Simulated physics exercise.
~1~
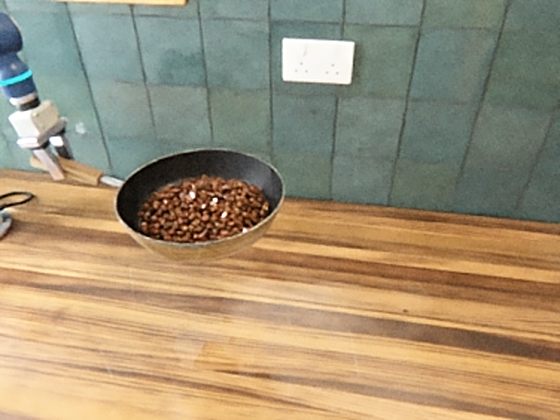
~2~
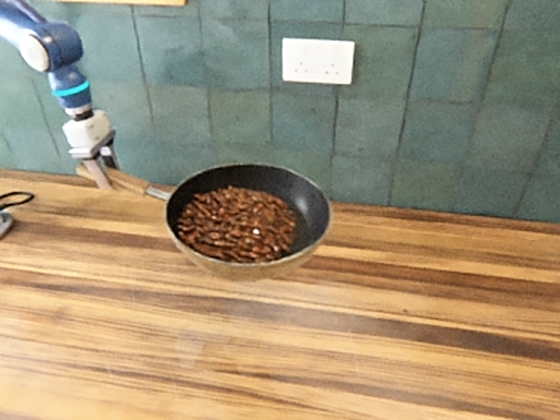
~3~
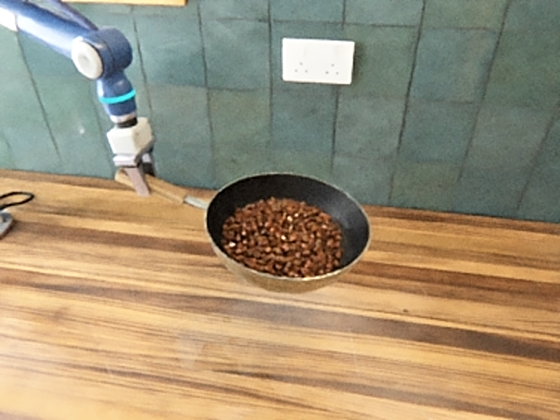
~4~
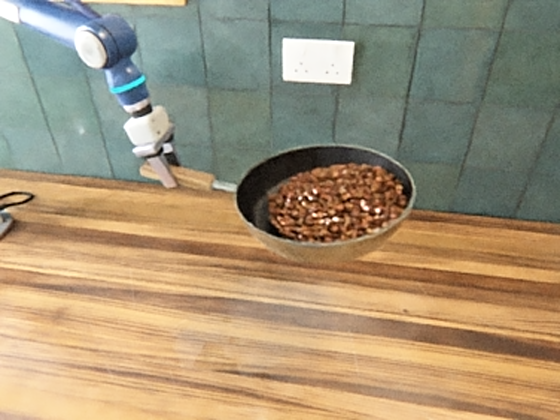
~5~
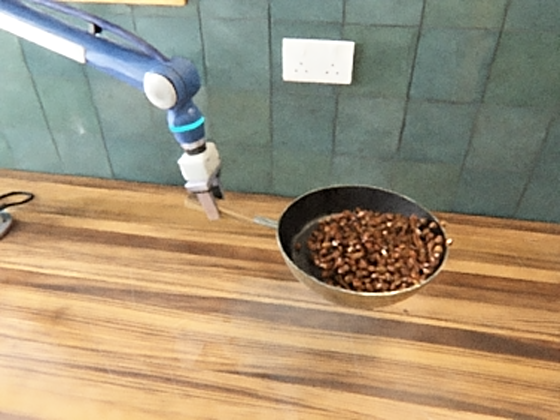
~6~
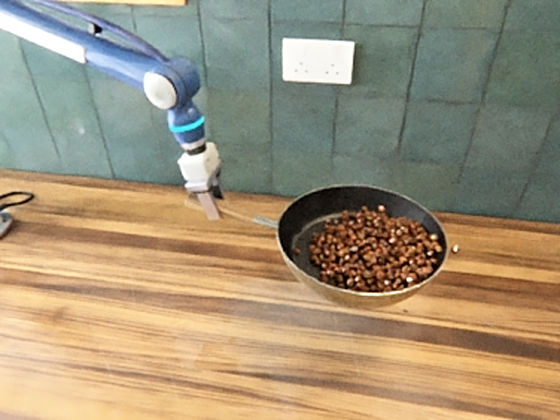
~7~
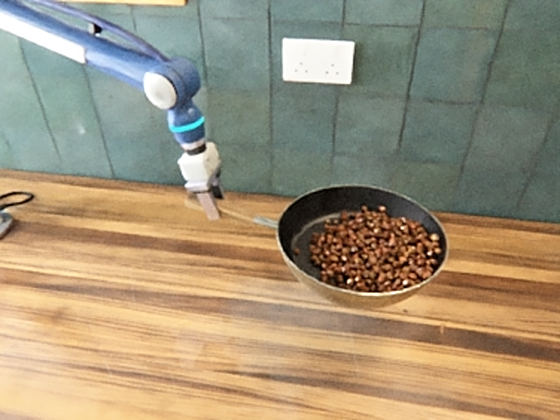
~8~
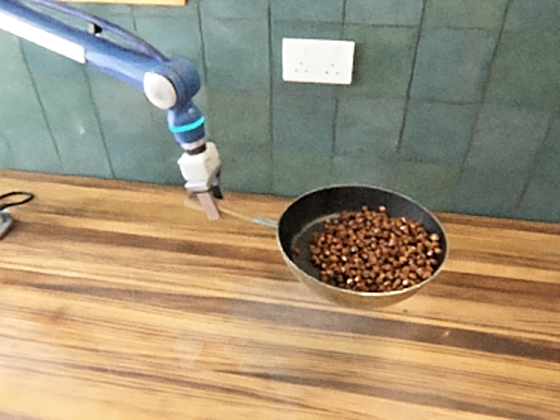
In this clip, a blue and white robot arm carries a frying pan of brown pellets rightward above a wooden counter, lifting it slightly before lowering it. The pellets shift toward the pan's right side, and the pan stops upright with nearly all still inside.
